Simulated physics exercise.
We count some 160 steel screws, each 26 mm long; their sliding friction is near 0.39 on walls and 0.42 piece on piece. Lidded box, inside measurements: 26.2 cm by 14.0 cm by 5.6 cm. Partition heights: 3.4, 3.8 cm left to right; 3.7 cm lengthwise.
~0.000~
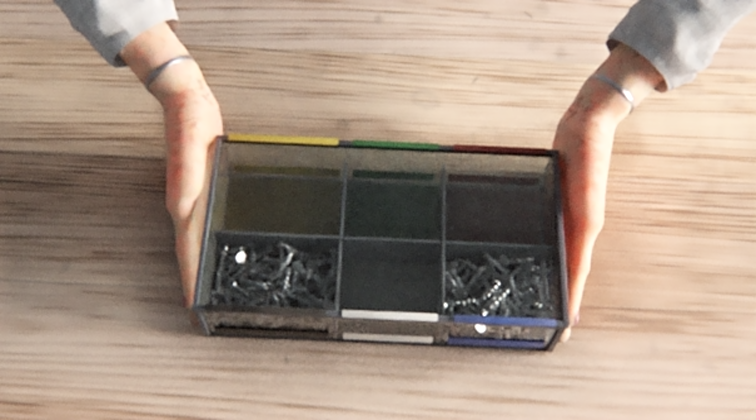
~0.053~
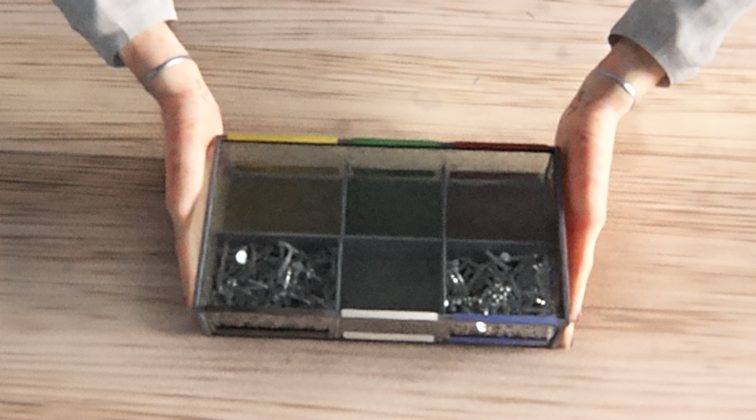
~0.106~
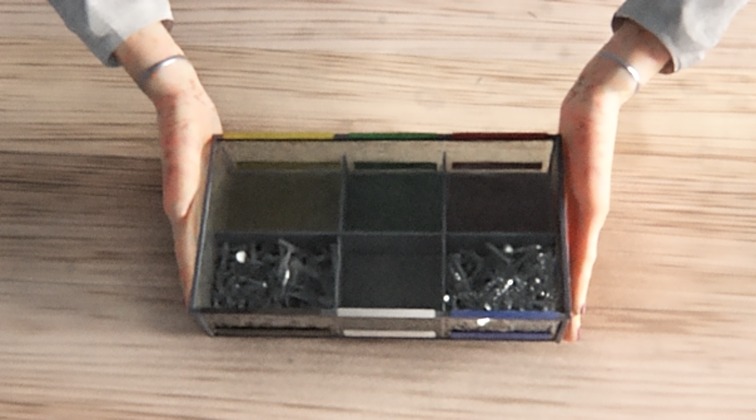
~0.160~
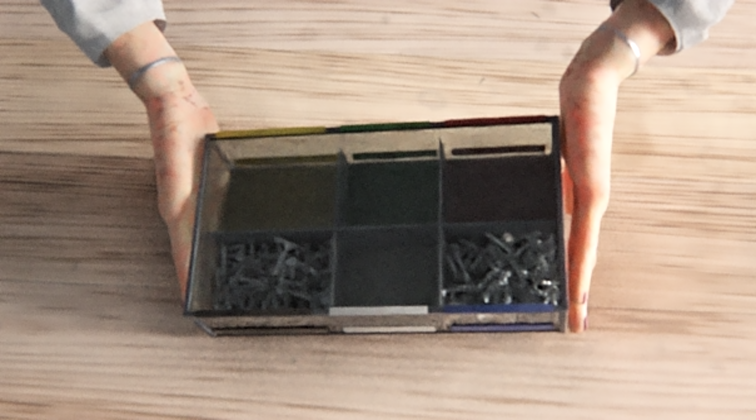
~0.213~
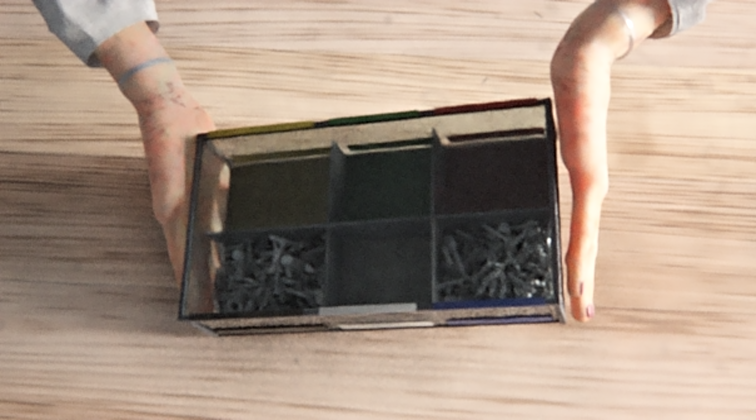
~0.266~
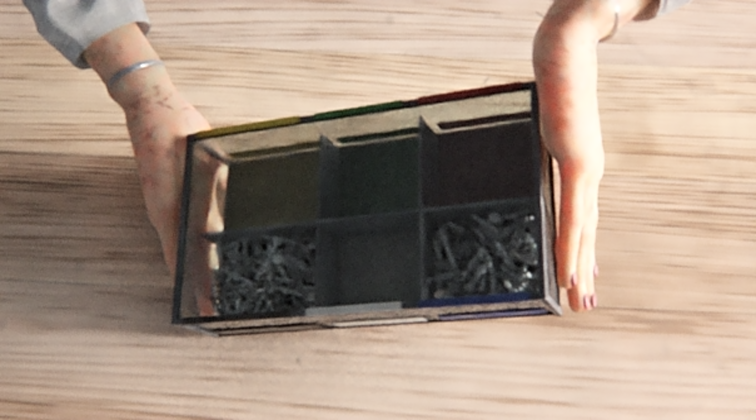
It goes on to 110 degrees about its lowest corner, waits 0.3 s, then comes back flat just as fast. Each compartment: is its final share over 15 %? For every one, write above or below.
Red below, blue above, green below, yellow below, white below, black above.
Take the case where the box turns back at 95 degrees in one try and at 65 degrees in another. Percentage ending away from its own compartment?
First try: Around 5 %; second try: Around 5 %.
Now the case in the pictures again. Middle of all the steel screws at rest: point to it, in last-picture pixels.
My guess is close to (294, 297).
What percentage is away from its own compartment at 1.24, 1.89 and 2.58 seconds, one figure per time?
Around 10, then 15, then 15.
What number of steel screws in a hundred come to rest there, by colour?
Red: 0 %, blue: 35 %, green: 0 %, yellow: 0 %, white: 0 %, black: 65 %.
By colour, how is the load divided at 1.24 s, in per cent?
In per cent: Red 0, blue 40, green 0, yellow 0, white 0, black 60.
Then, at 1.24 s, tilt 110 degrees; blue 40 %, black 60 %.
Then, at 1.89 s, tilt 56 degrees; blue 35 %, black 65 %.
After 2.58 s, tilt 0 degrees; blue 35 %, black 65 %.
In the end, at 3.0 s, red 0 %, blue 35 %, green 0 %, yellow 0 %, white 0 %, black 65 %.
